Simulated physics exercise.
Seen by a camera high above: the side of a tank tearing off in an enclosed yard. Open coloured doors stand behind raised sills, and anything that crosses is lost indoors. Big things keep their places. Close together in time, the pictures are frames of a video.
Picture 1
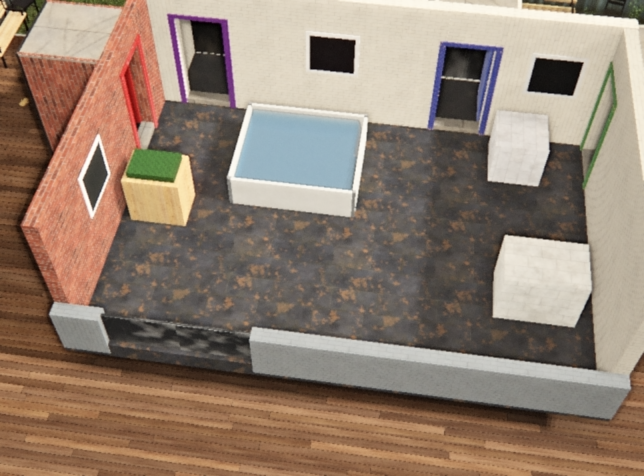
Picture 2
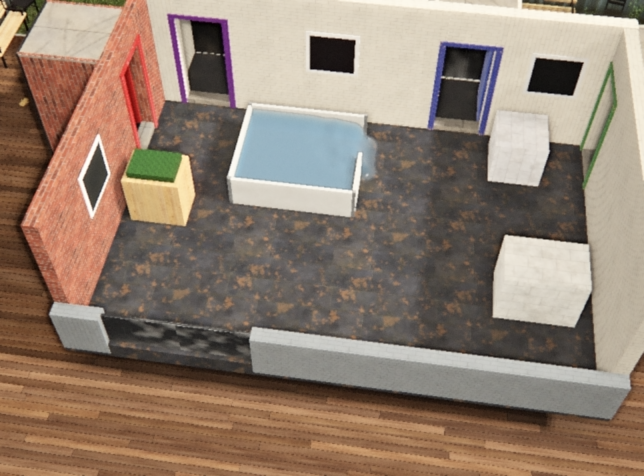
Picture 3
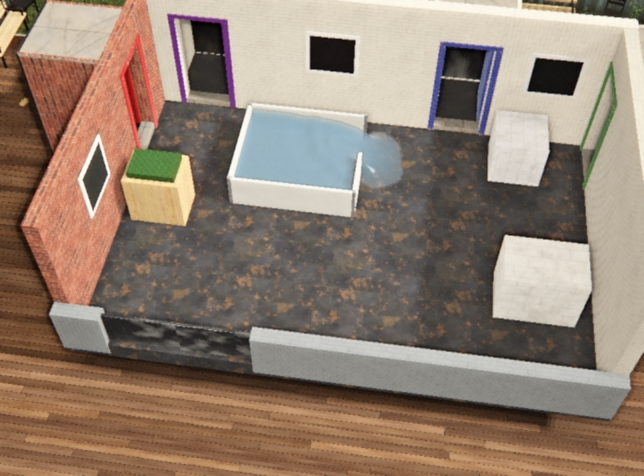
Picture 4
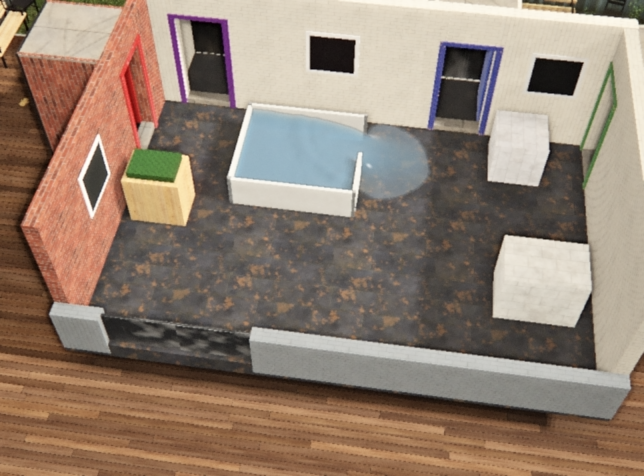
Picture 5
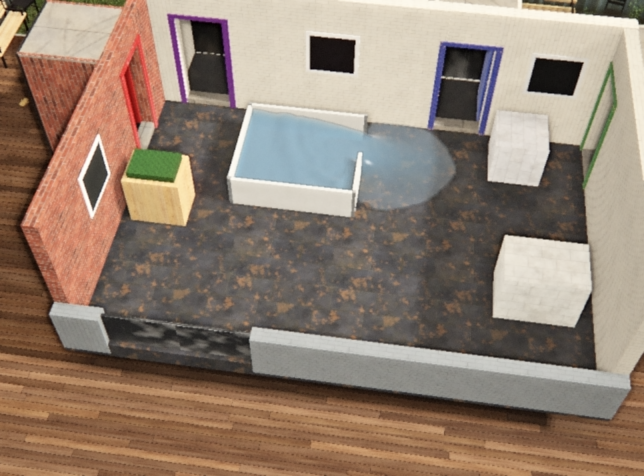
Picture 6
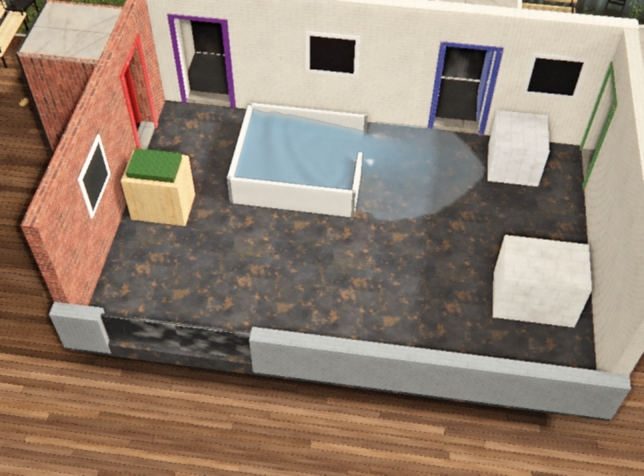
The footage shows a white open tank of water in a walled yard with coloured doors; its right side gives way, and water pours through the gap, spreading rightward across the dark floor in a widening rounded sheet toward a pale block.
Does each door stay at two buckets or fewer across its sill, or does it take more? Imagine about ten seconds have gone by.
Taking them in turn: The purple door stays at two or fewer, the red door stays at two or fewer, the green door takes more, the blue door takes more.
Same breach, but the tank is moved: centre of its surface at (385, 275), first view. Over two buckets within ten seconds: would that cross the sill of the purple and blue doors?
Purple door: Within the limit; blue door: Within the limit.
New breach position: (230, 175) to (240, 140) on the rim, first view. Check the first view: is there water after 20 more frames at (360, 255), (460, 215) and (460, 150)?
Following the listed order, the three come out not reached, not reached and not reached.
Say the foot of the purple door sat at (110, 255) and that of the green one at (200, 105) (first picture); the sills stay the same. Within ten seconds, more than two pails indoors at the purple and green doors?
Short version: The purple one stays within the limit and the green one stays within the limit.
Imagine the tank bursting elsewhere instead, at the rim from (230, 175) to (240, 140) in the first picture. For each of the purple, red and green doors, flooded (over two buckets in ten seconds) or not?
Door by door, the purple door crosses the threshold, then the red door crosses the threshold, then the green door misses the threshold.
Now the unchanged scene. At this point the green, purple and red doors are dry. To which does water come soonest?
The one in green.
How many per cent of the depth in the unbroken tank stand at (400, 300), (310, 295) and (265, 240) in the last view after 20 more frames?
Readings in order: Around 0, 0 and 0 %.
A moment on, water covers 15 % of the floor; the purple door not reached, the red door not reached, the green door not reached, the blue door wet at the sill, nothing in.
Next, water covers 25 % of the floor; the purple door not reached, the red door not reached, the green door under two buckets in, the blue door under two buckets in.
Then, water covers 30 % of the floor; the purple door not reached, the red door not reached, the green door over two buckets in, the blue door over two buckets in.
Later, water covers 45 % of the floor; the purple door not reached, the red door not reached, the green door far over two buckets in, the blue door over two buckets in.
In the end, water covers 75 % of the floor; the purple door not reached, the red door not reached, the green door far over two buckets in, the blue door over two buckets in.
